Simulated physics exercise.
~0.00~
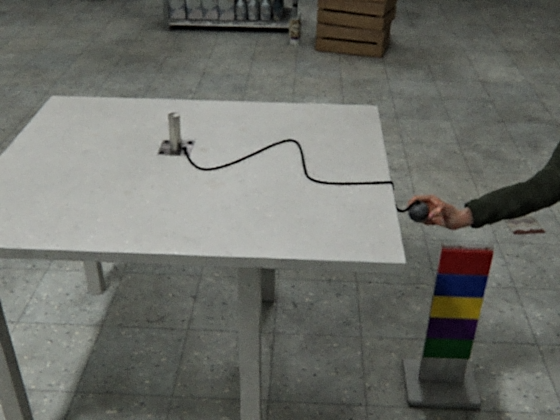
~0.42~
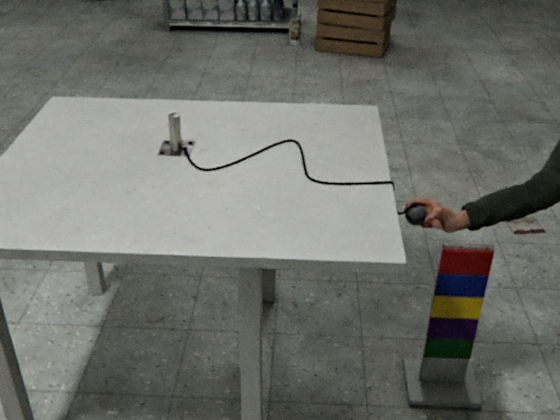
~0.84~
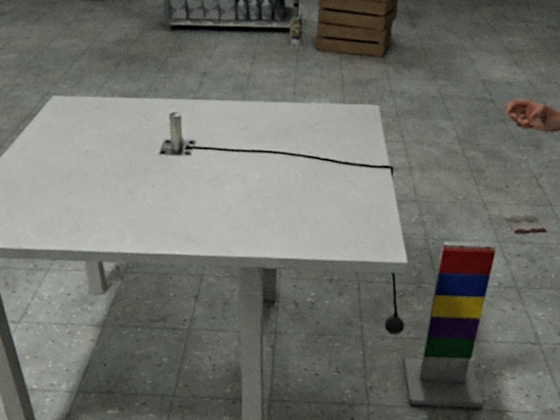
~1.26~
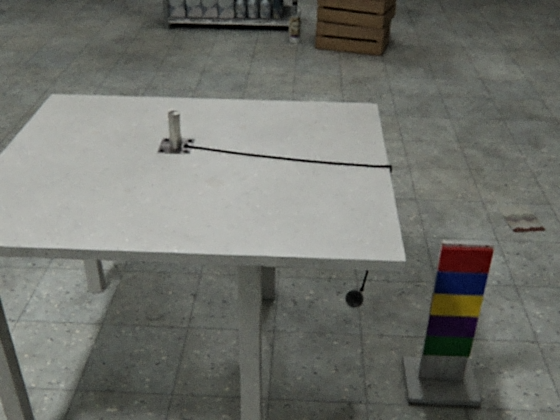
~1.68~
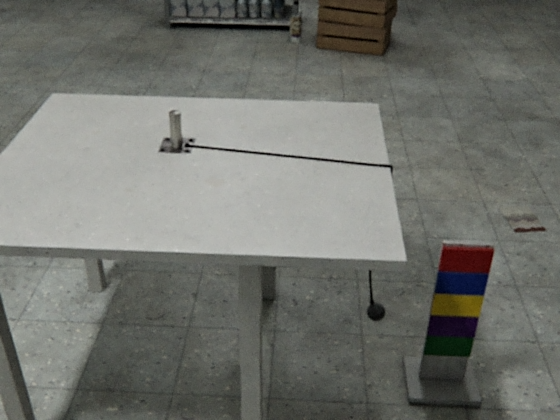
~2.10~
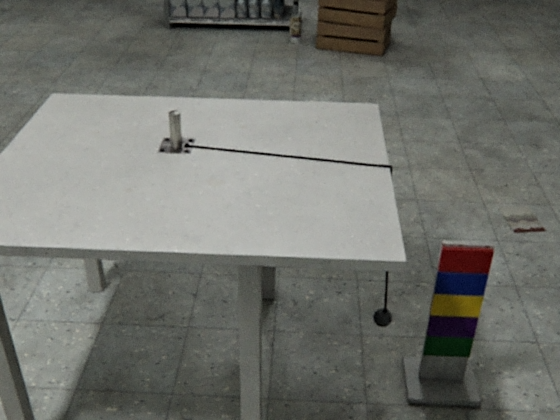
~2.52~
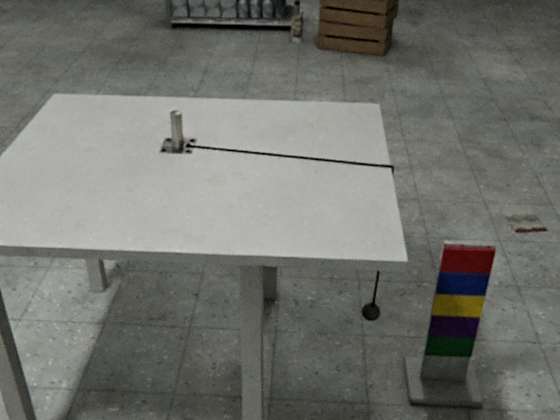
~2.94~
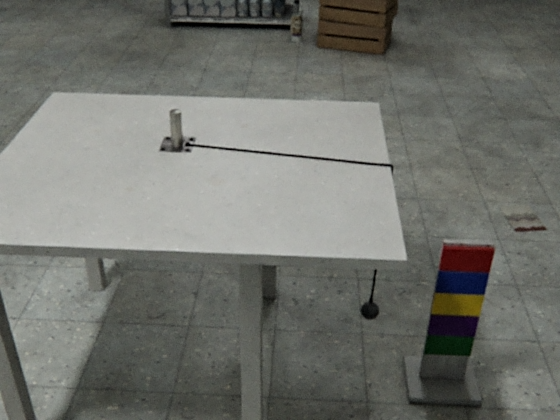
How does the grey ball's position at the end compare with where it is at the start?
At the start the grey ball is held in a hand just off the right edge of the table. At the end it hangs on the cord below the table edge, lower and a little further left.
